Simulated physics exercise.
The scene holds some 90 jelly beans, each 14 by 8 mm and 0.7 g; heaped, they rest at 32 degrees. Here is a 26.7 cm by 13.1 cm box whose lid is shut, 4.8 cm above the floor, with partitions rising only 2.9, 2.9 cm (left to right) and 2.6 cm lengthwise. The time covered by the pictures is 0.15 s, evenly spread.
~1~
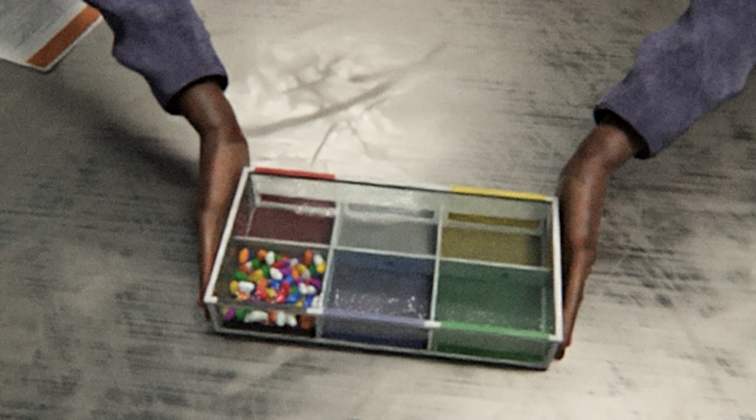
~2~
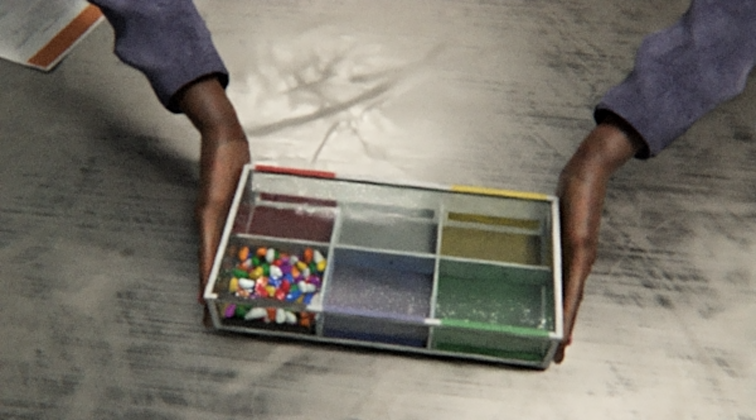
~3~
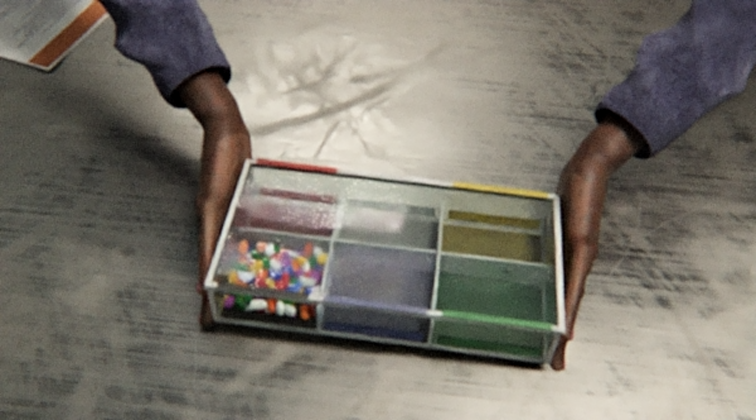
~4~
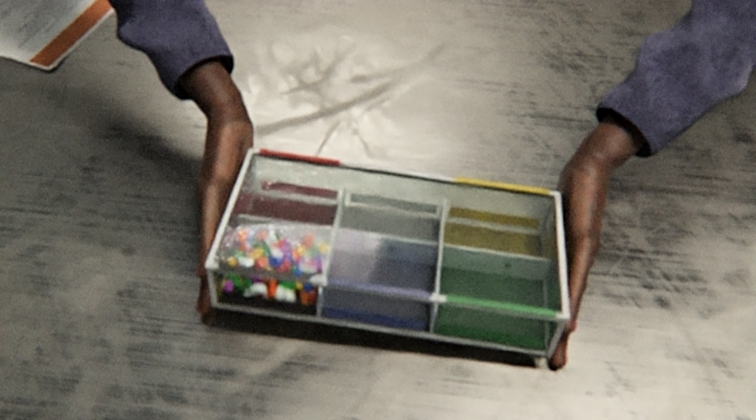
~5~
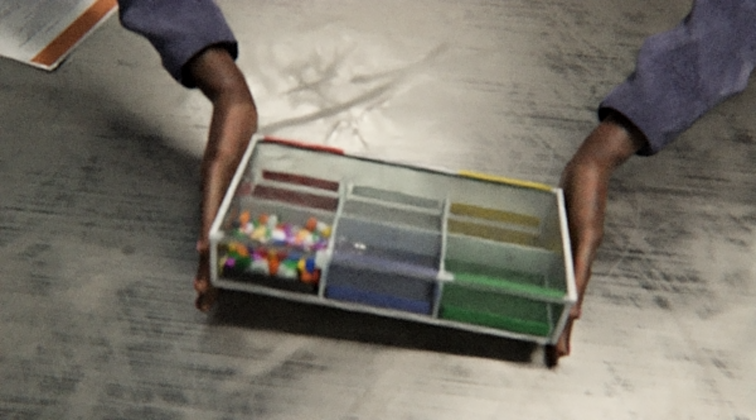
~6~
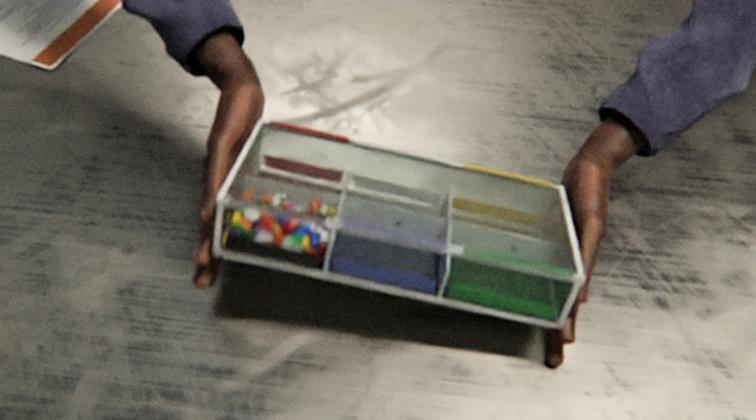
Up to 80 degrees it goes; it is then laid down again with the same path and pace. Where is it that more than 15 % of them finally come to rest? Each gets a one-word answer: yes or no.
My answers are red yes, blue no, green no, yellow no, white yes, black yes.
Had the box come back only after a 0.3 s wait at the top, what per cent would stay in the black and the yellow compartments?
Then, in per cent: Black 20; yellow 5.
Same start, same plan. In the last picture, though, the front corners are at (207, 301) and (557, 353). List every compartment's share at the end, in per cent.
Red 0; blue 10; green 0; yellow 0; white 0; black 90.
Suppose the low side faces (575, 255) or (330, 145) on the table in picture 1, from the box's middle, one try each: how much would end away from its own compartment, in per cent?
I'd put it at roughly 65 per cent for the first tilt and roughly 55 per cent for the second.
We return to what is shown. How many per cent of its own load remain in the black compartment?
Something like 20 per cent.
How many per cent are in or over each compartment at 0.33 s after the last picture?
Red 35; blue 5; green 0; yellow 0; white 5; black 60.
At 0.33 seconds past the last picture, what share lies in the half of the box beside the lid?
70 per cent, give or take.
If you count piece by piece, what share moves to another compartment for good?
Roughly 80 %.
Then, 0.33 s after the last picture, tilt 78 degrees; red 35 %, blue 5 %, white 5 %, black 60 %.
Then, 0.55 s after the last picture, tilt 31 degrees; red 50 %, white 25 %, black 20 %.
Then, 0.88 s after the last picture, tilt 0 degrees; red 50 %, white 25 %, black 20 %.
In the end, red 50 %, blue 0 %, green 0 %, yellow 0 %, white 25 %, black 20 %.
